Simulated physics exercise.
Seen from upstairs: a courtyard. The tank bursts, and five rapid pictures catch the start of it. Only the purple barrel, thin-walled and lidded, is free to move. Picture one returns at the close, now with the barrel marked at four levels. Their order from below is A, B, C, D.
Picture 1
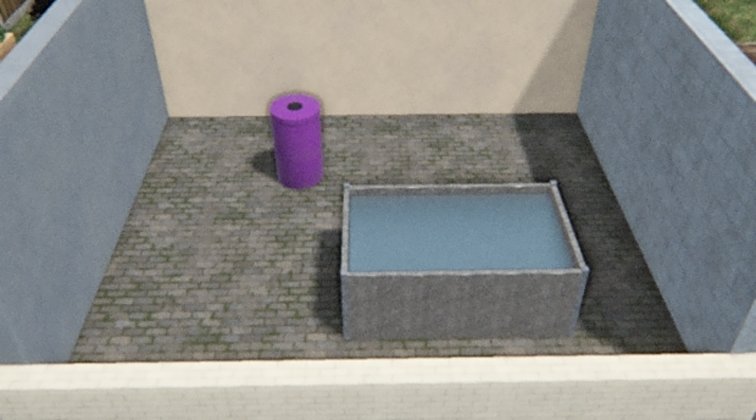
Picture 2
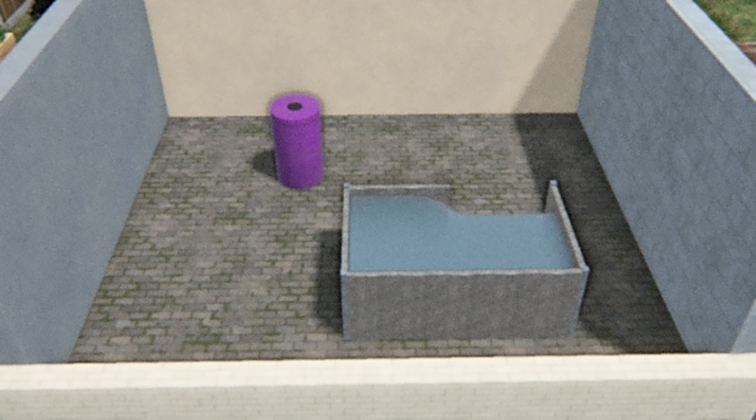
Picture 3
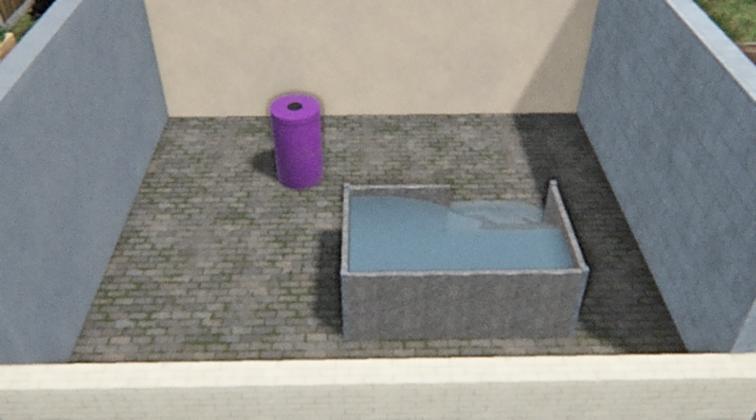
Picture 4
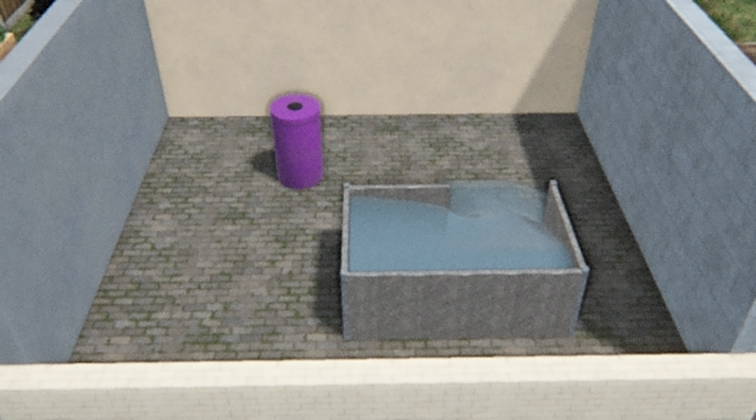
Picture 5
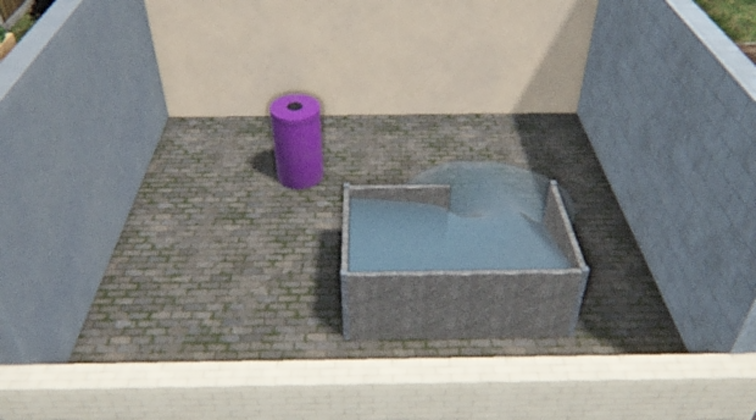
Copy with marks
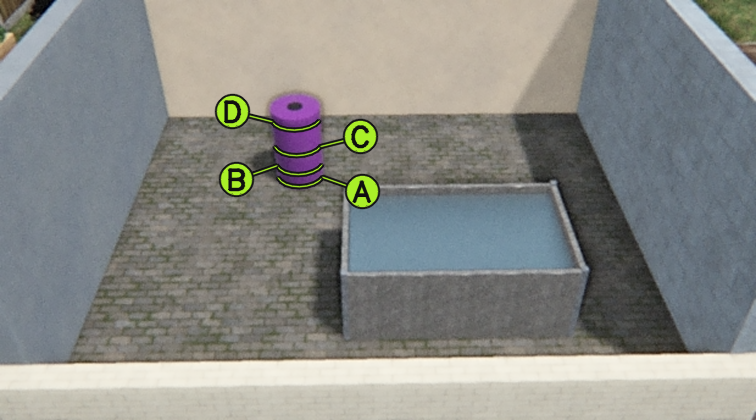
Part of the back wall of a full stone tank vanished, and the water dipped at the gap and poured out across the paving behind it, while a purple barrel stood still nearby.
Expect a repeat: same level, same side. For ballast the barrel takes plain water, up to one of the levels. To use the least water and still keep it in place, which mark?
I would pick line B.
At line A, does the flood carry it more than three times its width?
No, less.
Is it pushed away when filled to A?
Yes.
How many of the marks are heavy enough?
Three.
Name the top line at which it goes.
The answer is A.
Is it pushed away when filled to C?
No.
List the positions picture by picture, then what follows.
In the first frame, lid of the purple barrel at (295, 107); tank full, its middle at (456, 232).
In the second frame, water covers 2 % of the ground, mostly out of sight from here.
In the third frame, water covers 4 % of the ground, mostly out of sight from here.
In the fourth frame, water covers 7 % of the ground, mostly out of sight from here.
In the fifth frame, lid of the purple barrel at (295, 107); water covers 10 % of the ground, mostly out of sight from here.
In lime, A at (299, 186); B at (298, 174); C at (296, 155); D at (294, 130); from the bottom up A, B, C, D.
Choosing A, it is pushed about its own width away.
Choosing B, it does not move.
Choosing C, it does not move.
Choosing D, it does not move.
